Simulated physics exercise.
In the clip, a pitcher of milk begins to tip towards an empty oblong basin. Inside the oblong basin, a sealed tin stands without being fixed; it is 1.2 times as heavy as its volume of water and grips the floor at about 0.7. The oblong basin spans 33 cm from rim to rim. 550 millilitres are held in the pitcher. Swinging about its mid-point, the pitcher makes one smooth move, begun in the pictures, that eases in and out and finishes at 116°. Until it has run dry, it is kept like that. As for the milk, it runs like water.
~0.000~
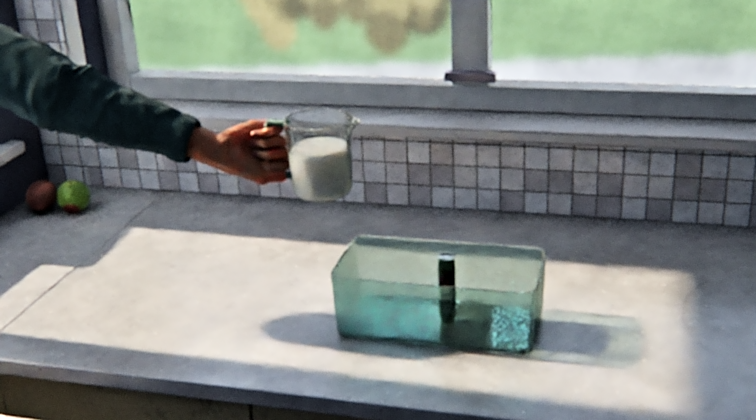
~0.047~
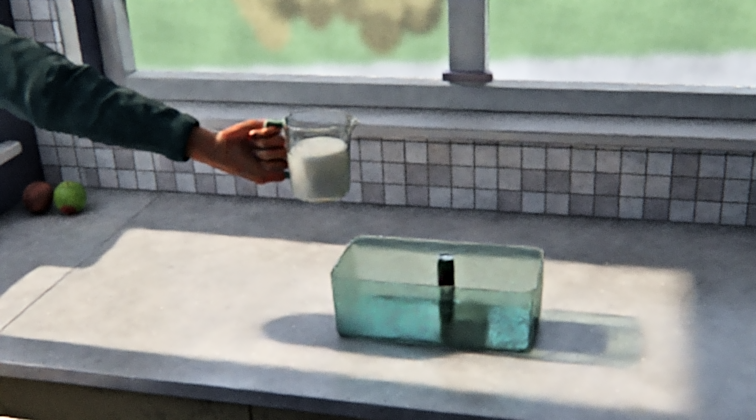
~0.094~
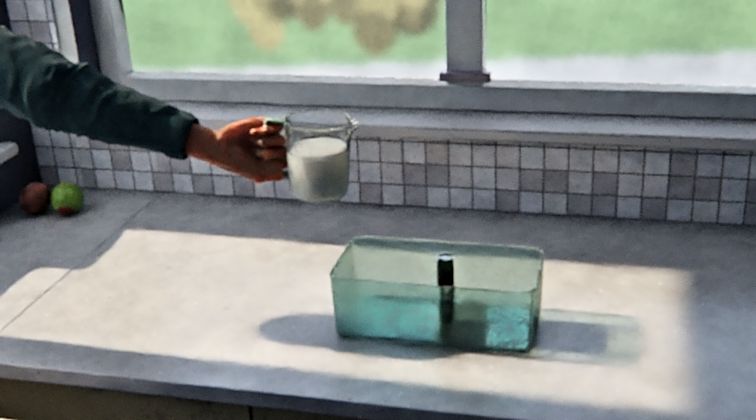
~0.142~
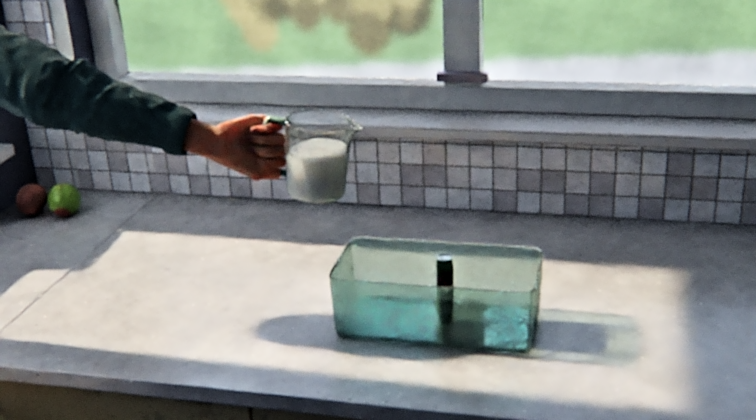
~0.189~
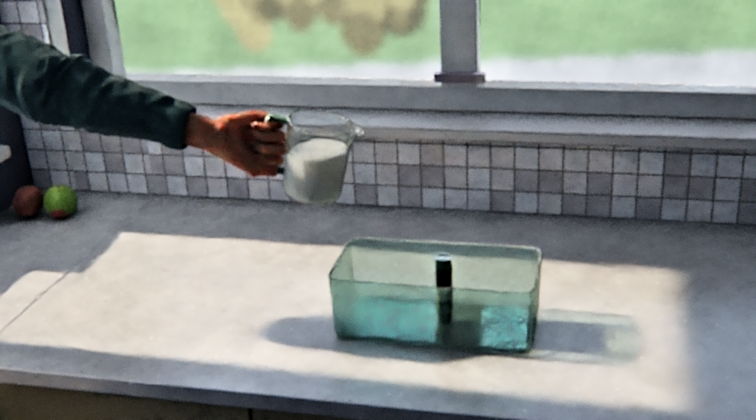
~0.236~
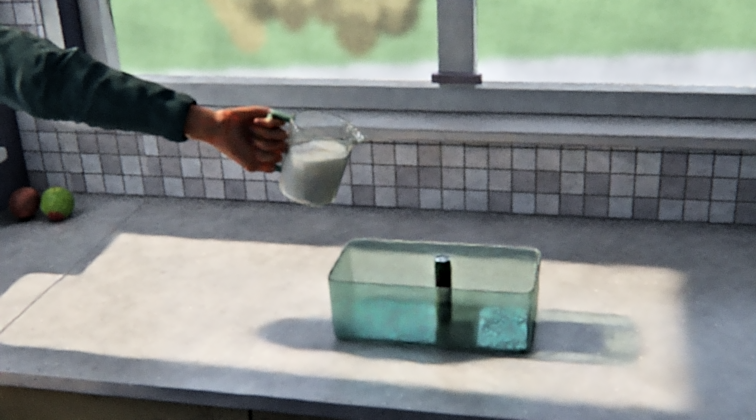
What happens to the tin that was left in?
It does not capsize.
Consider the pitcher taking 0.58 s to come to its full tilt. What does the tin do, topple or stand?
Well, the tin simply holds firm.
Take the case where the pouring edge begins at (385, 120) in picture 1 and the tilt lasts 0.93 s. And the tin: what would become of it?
Then it tips over.
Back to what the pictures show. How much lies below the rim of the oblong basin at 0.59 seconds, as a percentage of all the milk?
Around 0 percent.
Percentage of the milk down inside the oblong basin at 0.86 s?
Value: Approx. 58 %.
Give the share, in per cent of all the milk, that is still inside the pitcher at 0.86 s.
Near 16 percent, more or less.
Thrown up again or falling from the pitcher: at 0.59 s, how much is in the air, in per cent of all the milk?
Around 16 percent.
Then, 0.59 s in, the tilt is 82° and 84 per cent is still to pour; the tin stands where it began.
Then, 0.86 s in, the tilt is 114° and 17 per cent is still to pour; the tin stands where it began.
Then, 1.13 s in, the tilt is 116° and 0 per cent is still to pour; the tin stands where it began.
Then, 1.43 s in, the tilt is 116° and 0 per cent is still to pour; the tin stands where it began.
Finally, the tin stands where it began.
